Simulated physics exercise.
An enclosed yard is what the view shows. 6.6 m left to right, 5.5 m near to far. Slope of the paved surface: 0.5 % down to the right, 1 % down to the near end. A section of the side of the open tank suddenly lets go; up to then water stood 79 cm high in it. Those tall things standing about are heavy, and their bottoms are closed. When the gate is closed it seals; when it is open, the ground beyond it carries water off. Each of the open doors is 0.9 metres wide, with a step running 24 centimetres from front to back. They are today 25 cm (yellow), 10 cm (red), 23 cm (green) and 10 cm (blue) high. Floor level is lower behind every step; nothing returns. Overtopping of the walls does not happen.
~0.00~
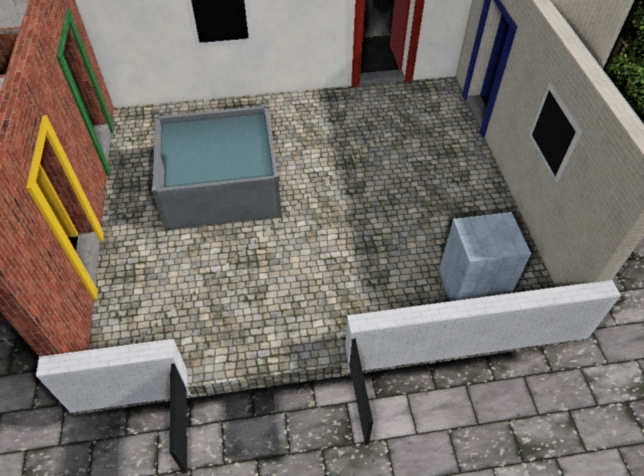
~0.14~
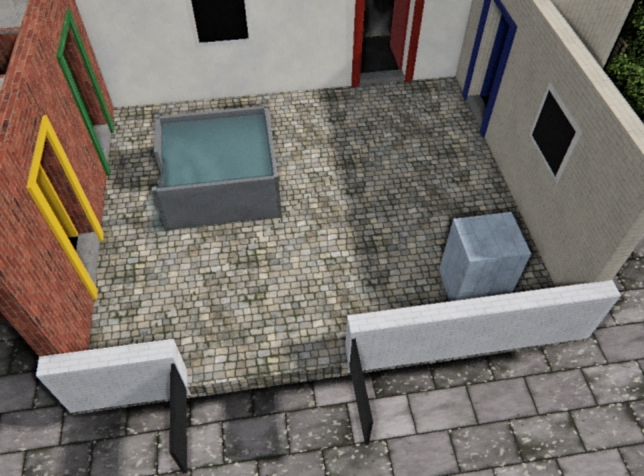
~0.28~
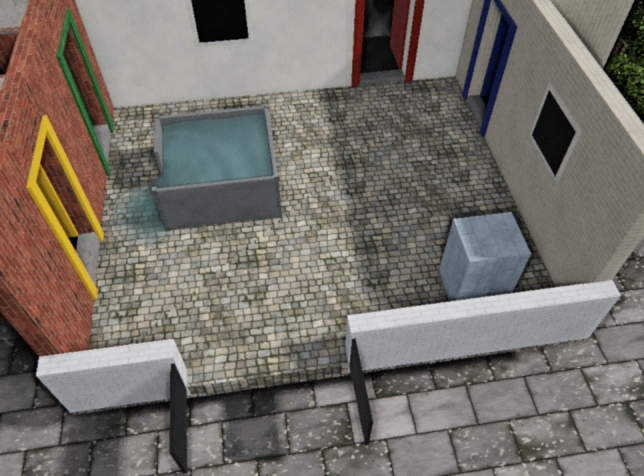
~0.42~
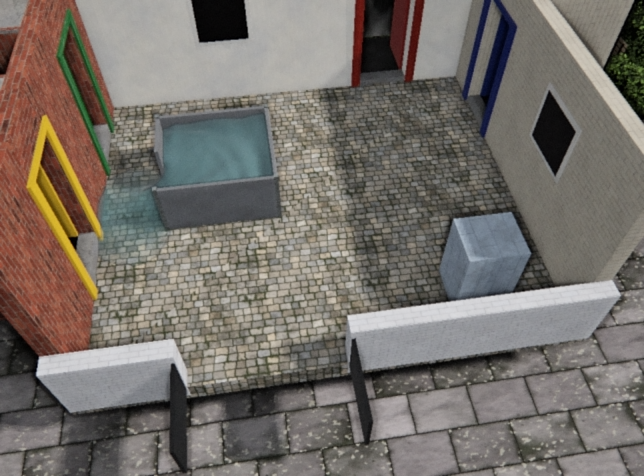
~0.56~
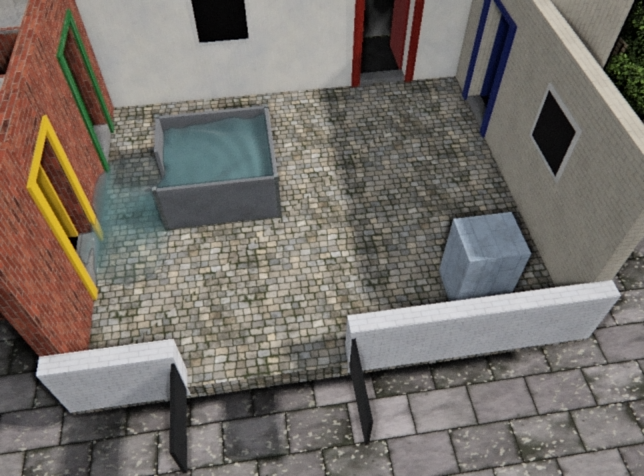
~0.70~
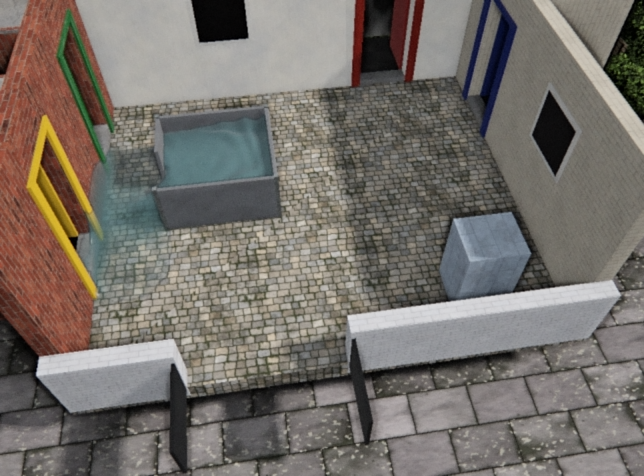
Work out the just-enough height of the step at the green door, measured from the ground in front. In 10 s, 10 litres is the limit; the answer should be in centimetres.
It works out at roughly 7 cm.
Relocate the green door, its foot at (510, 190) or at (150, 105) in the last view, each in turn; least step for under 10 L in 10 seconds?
8.0 and 22 cm.
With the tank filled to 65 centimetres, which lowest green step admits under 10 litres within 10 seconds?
About 5.5 centimetres.
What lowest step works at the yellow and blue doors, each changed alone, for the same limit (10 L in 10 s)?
Roughly 34 cm for the yellow door and roughly 6.5 cm for the blue door.
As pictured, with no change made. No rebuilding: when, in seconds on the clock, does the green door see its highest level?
Some 1.4 s, more or less.
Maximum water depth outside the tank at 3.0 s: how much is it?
30 cm.
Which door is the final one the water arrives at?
Blue, last of all.
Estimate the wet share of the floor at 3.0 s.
About 40 per cent.
After 1.4 s water covers 15 % of the floor, deepest (50 cm) near (103, 222); 12 cm at the green door, 0 litres in over its 23 cm step.
After 3.0 s water covers 40 % of the floor, deepest (30 cm) near (103, 222); 8 cm at the green door, 0 litres in over its 23 cm step.
After 10.0 s water covers 90 % of the floor, deepest (14 cm) near (563, 318); 4 cm at the green door, 0 litres in over its 23 cm step.
At the green door as built, the water arrived by 0.7 s and peaked near 12 cm at 1.4 s.
With a step of 6 cm, 16 litres would have come in within the 10 s; with 8 cm, 7 litres. So under 10 litres takes about 7 cm.
